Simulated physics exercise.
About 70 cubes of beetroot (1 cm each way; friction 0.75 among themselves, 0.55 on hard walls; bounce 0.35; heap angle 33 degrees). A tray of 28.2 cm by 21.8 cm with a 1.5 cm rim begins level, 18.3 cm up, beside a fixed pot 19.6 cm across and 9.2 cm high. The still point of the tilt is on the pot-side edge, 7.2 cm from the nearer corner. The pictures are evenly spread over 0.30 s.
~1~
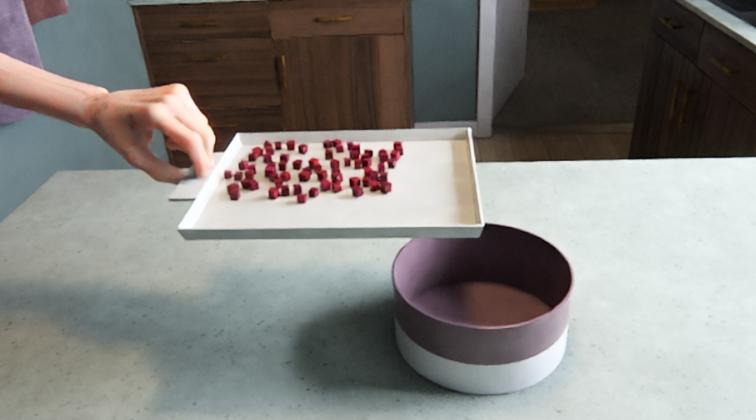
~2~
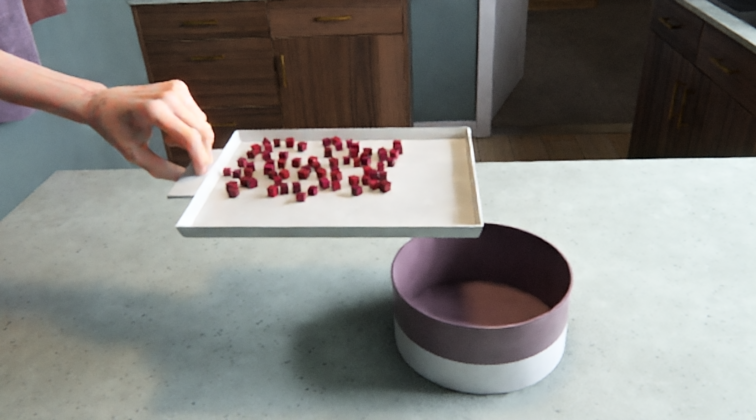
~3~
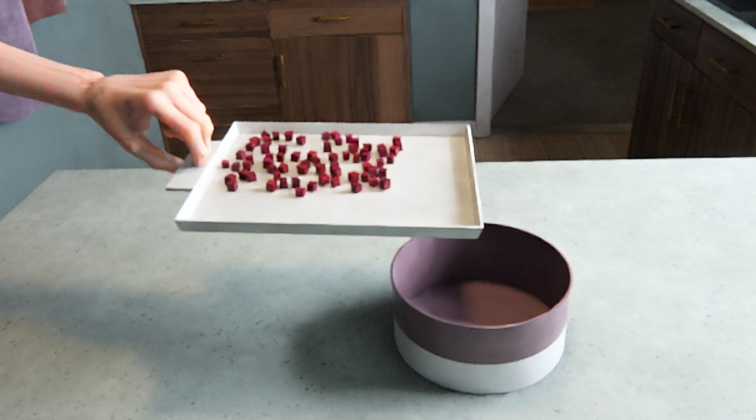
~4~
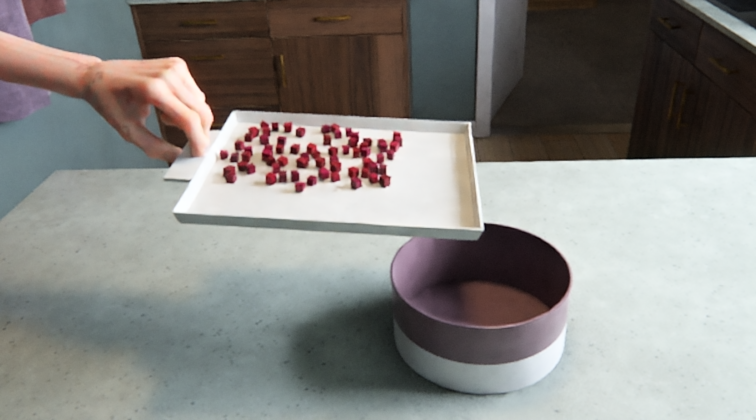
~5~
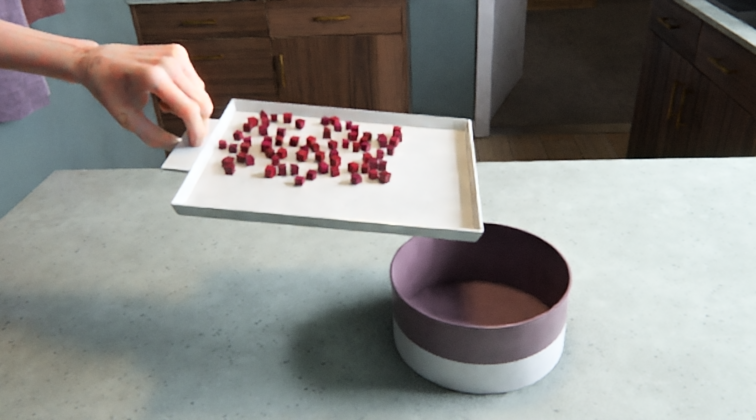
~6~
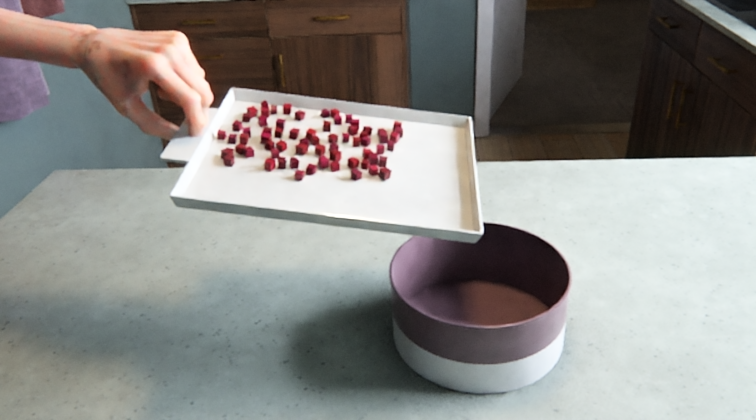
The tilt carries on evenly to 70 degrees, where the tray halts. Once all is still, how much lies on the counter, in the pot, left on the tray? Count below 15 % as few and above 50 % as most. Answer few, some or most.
Counter: Some, pot: Some, tray: Some.
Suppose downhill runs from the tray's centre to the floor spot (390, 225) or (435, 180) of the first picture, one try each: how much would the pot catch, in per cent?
Some 10 and 30 per cent.
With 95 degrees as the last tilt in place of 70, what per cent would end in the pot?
It would be near 55 per cent.
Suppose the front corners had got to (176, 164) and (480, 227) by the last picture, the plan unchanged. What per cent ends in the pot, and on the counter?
Pot 50, counter 15.
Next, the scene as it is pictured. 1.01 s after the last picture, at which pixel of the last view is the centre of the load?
Around (512, 307).
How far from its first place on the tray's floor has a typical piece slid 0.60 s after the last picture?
Roughly 4 cm.
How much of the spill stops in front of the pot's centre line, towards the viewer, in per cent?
About 100 per cent.
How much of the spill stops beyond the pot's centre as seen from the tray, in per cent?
Some 100 per cent.
Then, 0.60 s after the last picture, tilt 39 degrees; the tray holds 100 %, the pot 0 %.
Then, 1.01 s after the last picture, tilt 57 degrees; the tray holds 35 %, the pot 25 %.
Then, 1.49 s after the last picture, tilt 70 degrees; the tray holds 35 %, the pot 30 %.
In the end, counter 35 %, pot 30 %, tray 35 %.
